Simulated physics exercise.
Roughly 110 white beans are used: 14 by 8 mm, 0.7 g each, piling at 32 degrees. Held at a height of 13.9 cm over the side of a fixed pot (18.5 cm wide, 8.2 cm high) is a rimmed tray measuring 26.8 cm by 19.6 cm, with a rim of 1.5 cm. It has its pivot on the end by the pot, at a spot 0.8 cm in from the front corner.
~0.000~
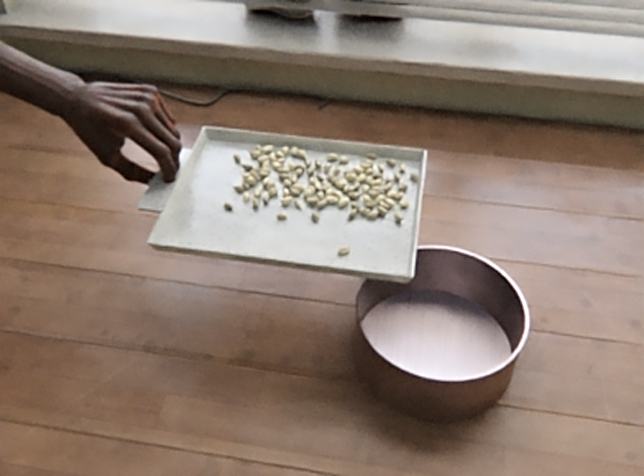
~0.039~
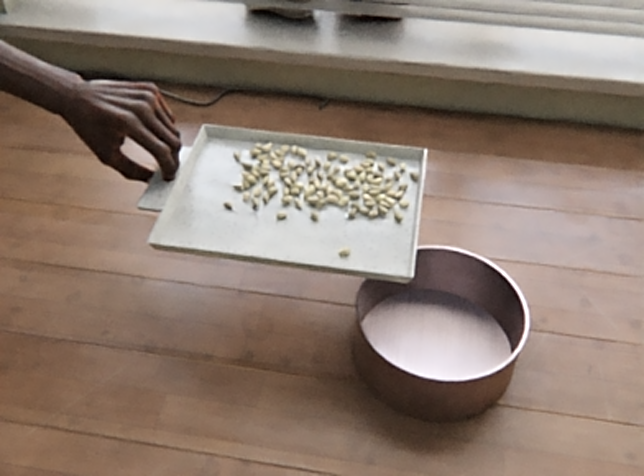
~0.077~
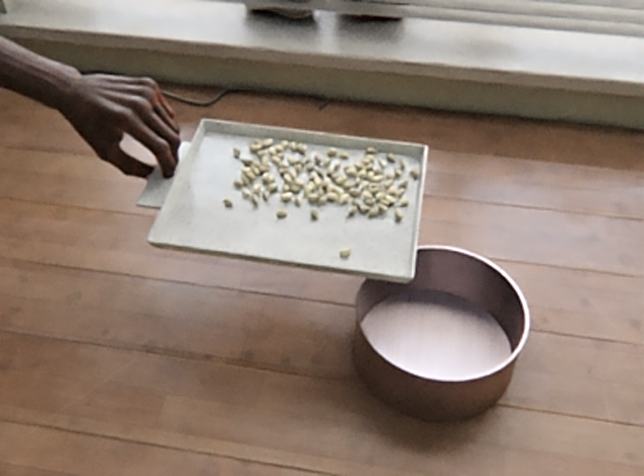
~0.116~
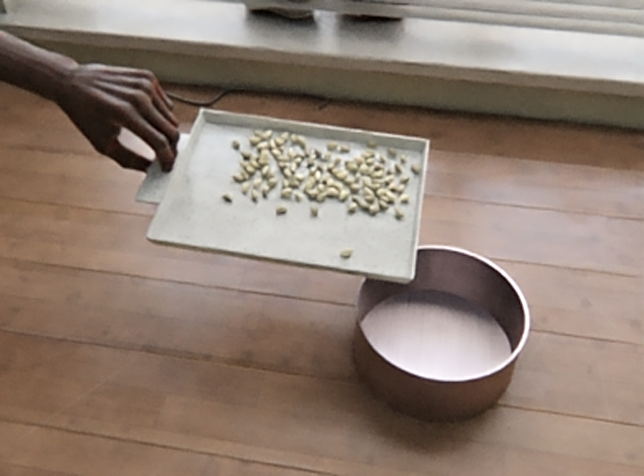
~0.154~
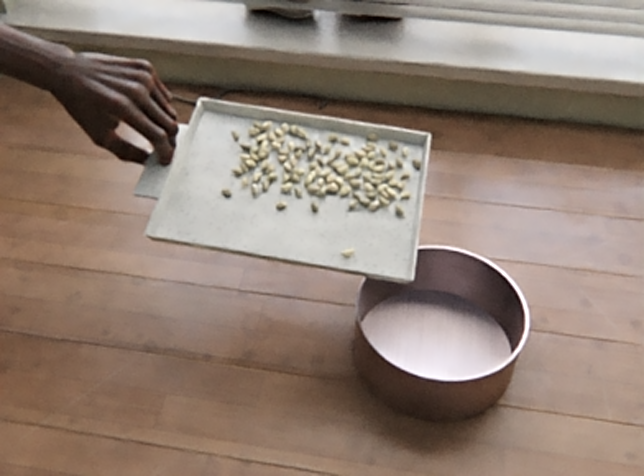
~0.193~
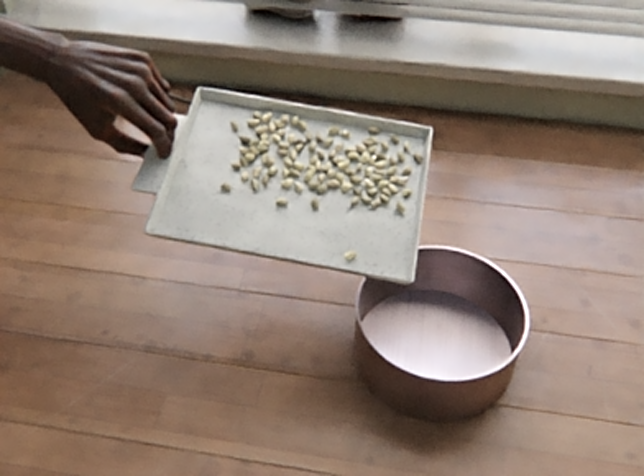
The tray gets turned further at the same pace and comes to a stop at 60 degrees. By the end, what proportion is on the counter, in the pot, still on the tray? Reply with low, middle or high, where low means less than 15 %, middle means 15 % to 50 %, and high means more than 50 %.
My answer: Counter - middle; pot - middle; tray - middle.
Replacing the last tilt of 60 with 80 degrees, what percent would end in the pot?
Then about 65 per cent.
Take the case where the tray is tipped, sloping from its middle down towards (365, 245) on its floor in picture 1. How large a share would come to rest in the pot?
My best guess is some 70 per cent.
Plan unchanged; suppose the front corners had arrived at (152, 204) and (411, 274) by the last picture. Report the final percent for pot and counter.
In the pot: 25 per cent; on the counter: 20 per cent.
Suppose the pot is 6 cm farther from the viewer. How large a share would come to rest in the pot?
With that change it comes to something like 0 in a hundred.
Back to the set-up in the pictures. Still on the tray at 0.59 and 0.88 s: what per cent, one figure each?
Earlier moment 100, later moment 40.
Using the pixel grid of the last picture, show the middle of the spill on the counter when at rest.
Near (349, 447).
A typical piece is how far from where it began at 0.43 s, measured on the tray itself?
By then it sits near 3 cm from where it began.
After 0.43 s, tilt 37 degrees; the tray holds 100 %, the pot 0 %.
After 0.59 s, tilt 52 degrees; the tray holds 100 %, the pot 0 %.
Then, at 0.88 s, tilt 60 degrees; the tray holds 40 %, the pot 25 %.
In the end, at 2.0 s, counter 30 %, pot 35 %, tray 35 %.
